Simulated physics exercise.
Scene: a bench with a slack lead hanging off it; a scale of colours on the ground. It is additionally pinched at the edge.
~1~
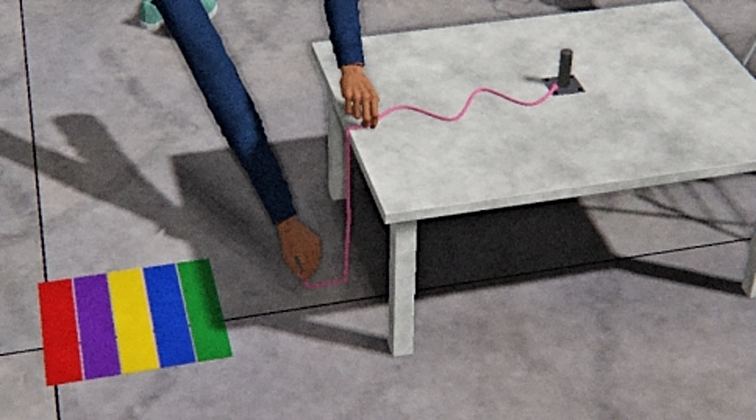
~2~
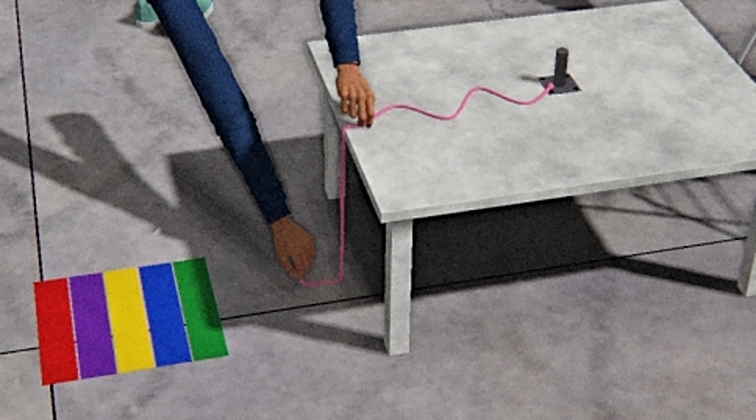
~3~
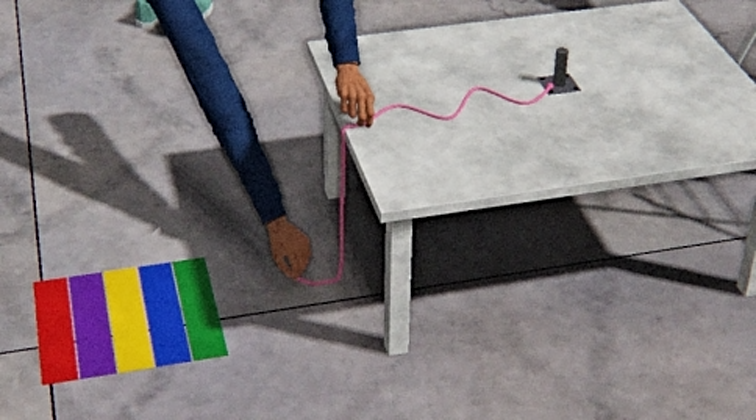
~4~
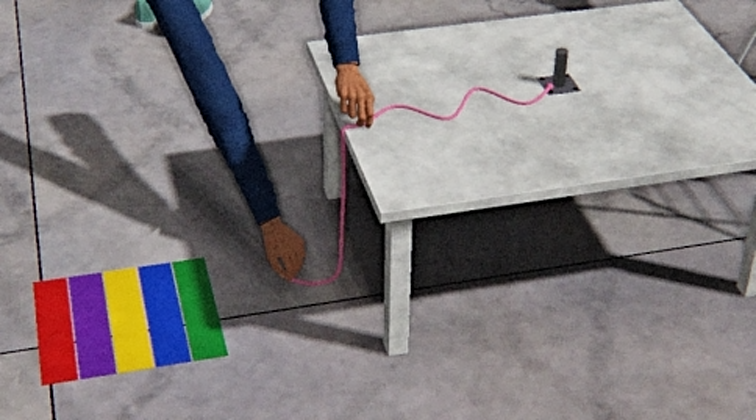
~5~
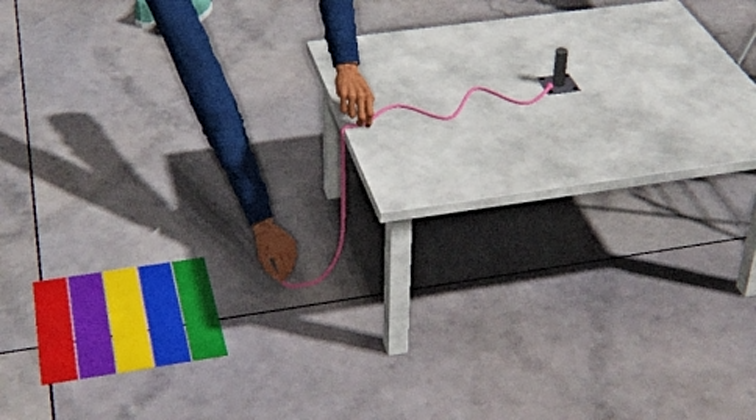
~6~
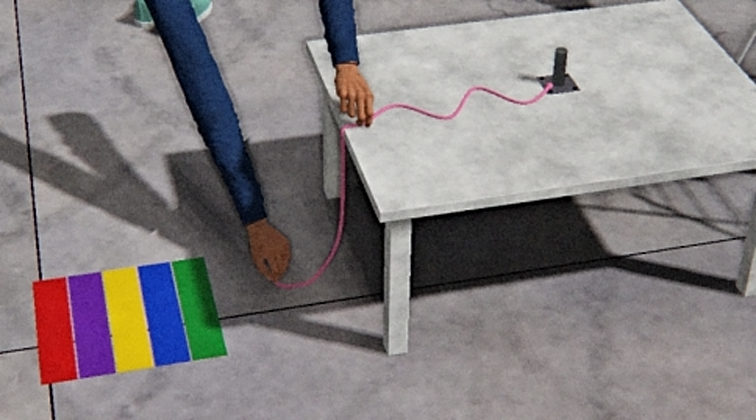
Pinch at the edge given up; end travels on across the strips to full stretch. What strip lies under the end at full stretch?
The purple one.
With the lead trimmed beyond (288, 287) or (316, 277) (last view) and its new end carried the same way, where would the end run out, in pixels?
One per try, the spots are (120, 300) and (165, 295).
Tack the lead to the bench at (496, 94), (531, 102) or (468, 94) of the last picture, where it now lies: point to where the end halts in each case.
First try near (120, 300), second near (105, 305), third near (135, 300).
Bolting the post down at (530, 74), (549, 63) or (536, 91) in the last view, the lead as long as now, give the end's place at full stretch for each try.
Roughly (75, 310), (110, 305) and (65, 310), try by try.
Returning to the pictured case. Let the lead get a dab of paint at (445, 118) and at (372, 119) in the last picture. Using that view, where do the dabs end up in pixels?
(392, 114), then (311, 148).
Soon after, end near (152, 297); over blue.
Then, end near (115, 302); over yellow.
At full stretch, end near (93, 305); over purple. The end stops over the purple strip.
